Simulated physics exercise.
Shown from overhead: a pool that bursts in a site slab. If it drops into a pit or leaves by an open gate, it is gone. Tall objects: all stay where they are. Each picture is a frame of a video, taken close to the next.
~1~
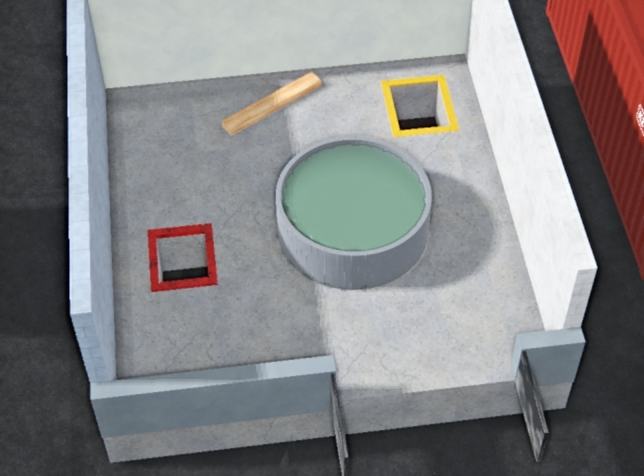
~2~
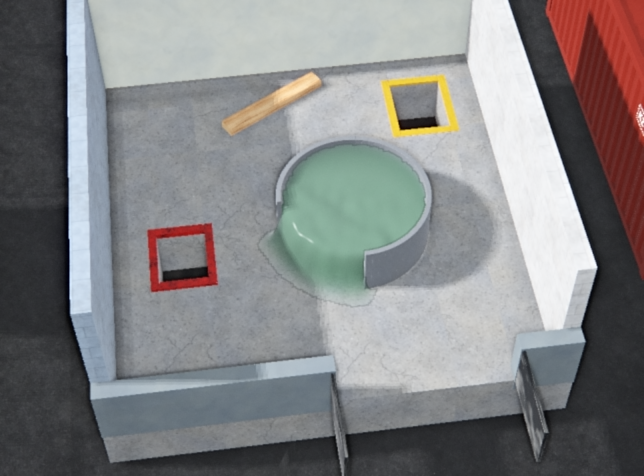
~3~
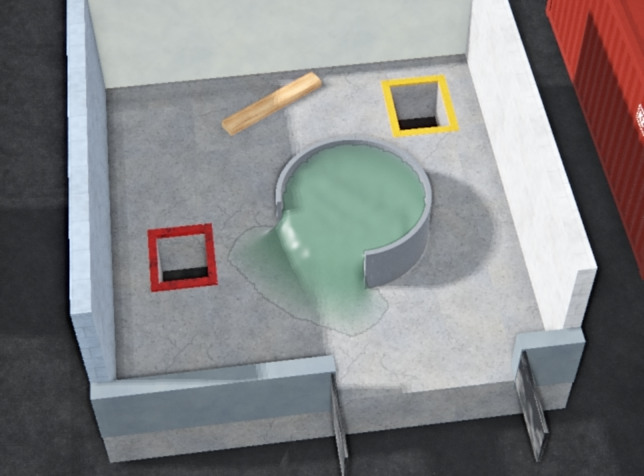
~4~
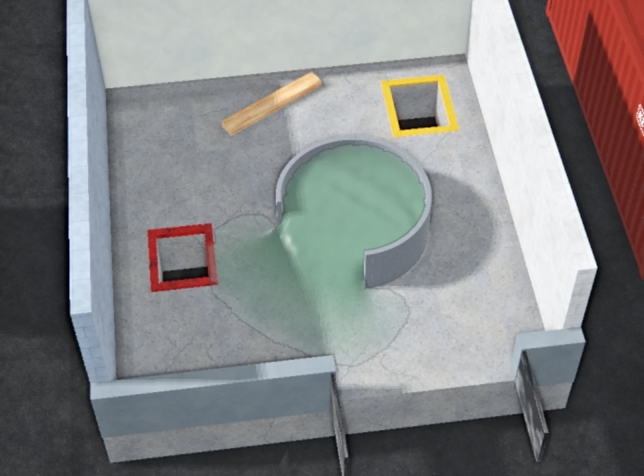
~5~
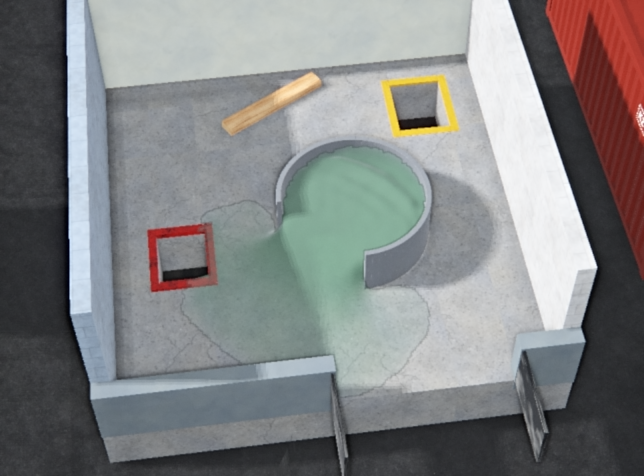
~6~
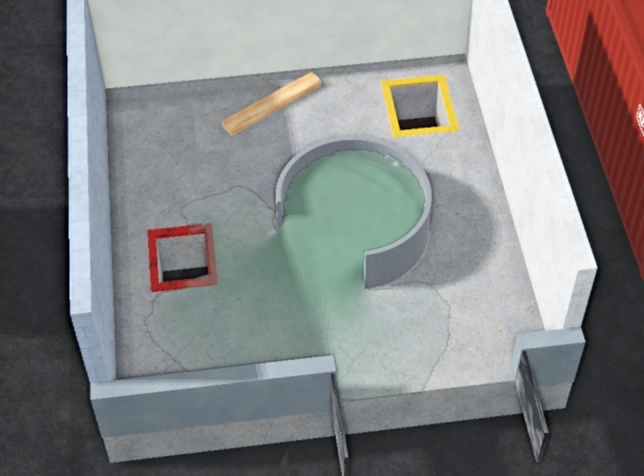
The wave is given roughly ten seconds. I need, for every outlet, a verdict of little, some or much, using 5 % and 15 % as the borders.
Verdicts: Gate, much; red pit, much; yellow pit, little.
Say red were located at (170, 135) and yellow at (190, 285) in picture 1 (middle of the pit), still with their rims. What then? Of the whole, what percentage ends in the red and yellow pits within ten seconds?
Looks like red collects 4 percent and yellow collects 45 percent.
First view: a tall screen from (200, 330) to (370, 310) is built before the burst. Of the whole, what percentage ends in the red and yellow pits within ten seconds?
Red 25 %, yellow 6 %.
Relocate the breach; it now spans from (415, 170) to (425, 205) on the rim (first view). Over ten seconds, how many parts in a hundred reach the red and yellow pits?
Red takes 0 in a hundred, yellow takes 25 in a hundred.
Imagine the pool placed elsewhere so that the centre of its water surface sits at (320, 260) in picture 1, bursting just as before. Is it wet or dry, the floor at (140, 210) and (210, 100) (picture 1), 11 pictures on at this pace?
Spot by spot: Drenched, after that high and dry.
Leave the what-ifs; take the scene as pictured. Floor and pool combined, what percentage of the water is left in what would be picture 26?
Roughly 78 per cent.
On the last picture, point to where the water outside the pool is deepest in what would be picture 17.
Check roughly (133, 409).
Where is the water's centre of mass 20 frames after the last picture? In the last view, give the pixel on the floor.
The balance point is around (243, 291).
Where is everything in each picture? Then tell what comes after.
In the first picture, the round pool at (354, 197) is whole and still.
In the second picture, water pours out at (310, 263) and has run to (370, 295).
In the third picture, water pours out at (310, 265) and has run to (381, 308).
In the fourth picture, water pours out at (310, 267) and has run to a hidden place.
In the fifth picture, water pours out at (310, 267) and has run to a hidden place.
In the sixth picture, the front is at a hidden place, out from the gap at (310, 267).
A moment on, water covers 30 % of the floor; the gate 3 %, the red pit 4 %, the yellow pit 0 %.
Next, water covers 30 % of the floor; the gate 6 %, the red pit 6 %, the yellow pit 0 %.
Then, water covers 40 % of the floor; the gate 9 %, the red pit 13 %, the yellow pit 0 %.
Later, water covers 70 % of the floor; the gate 14 %, the red pit 19 %, the yellow pit 0 %.
In the end, water covers 90 % of the floor; the gate 20 %, the red pit 21 %, the yellow pit 2 %.
